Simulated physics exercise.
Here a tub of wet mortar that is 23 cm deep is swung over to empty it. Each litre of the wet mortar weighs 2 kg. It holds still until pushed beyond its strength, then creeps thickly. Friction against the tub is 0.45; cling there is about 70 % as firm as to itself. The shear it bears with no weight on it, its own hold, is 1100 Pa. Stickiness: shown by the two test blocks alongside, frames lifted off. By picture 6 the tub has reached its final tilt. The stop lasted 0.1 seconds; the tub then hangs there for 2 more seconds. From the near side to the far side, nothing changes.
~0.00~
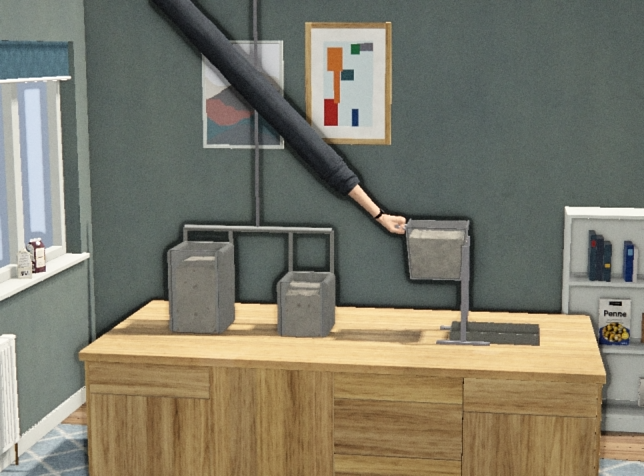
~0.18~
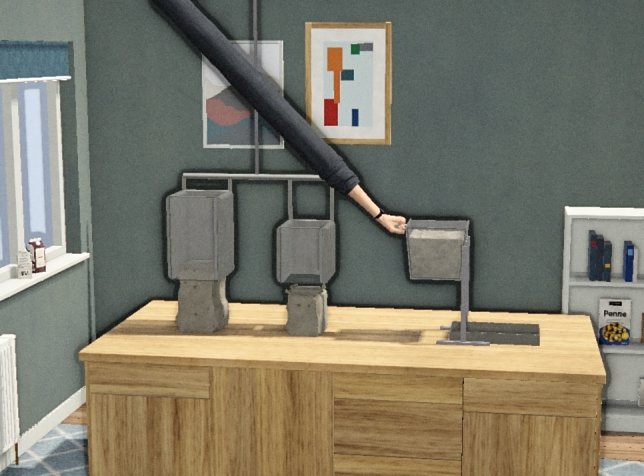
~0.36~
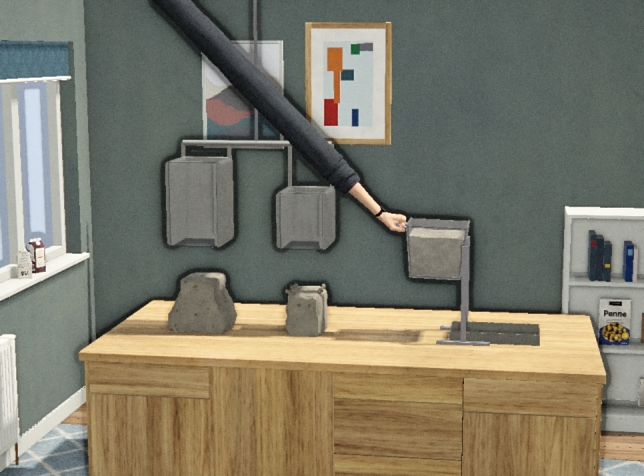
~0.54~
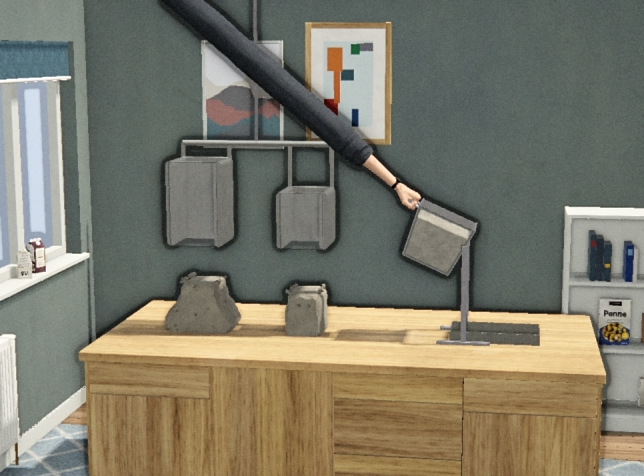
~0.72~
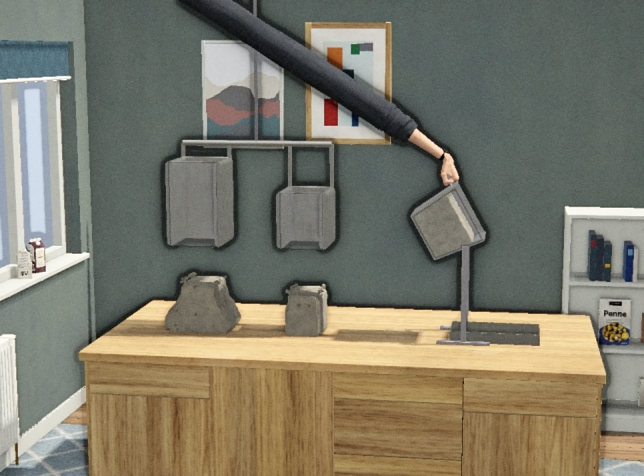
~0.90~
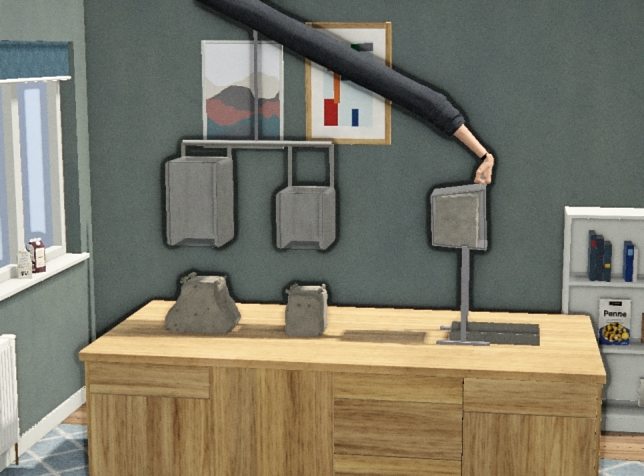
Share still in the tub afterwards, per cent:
Near 68 %.
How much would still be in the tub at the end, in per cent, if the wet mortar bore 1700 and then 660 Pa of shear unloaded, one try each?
First try roughly 100 per cent, second try roughly 50 per cent.
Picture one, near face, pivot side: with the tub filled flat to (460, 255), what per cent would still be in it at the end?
100 %.
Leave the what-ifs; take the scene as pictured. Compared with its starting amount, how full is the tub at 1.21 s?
Near 95 in a hundred.
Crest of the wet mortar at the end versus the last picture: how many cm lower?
About 9 cm.
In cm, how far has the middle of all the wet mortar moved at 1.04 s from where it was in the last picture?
Around 3 centimetres.
After 1.04 s, the tub is at 88 degrees and holds 100 %.
After 1.21 s, the tub is at 88 degrees and holds 93 %.
After 1.38 s, the tub is at 88 degrees and holds 88 %.
After 1.55 s, the tub is at 88 degrees and holds 86 %.
After 2.90 s, at the end, the tub is at 88 degrees and holds 68 %.
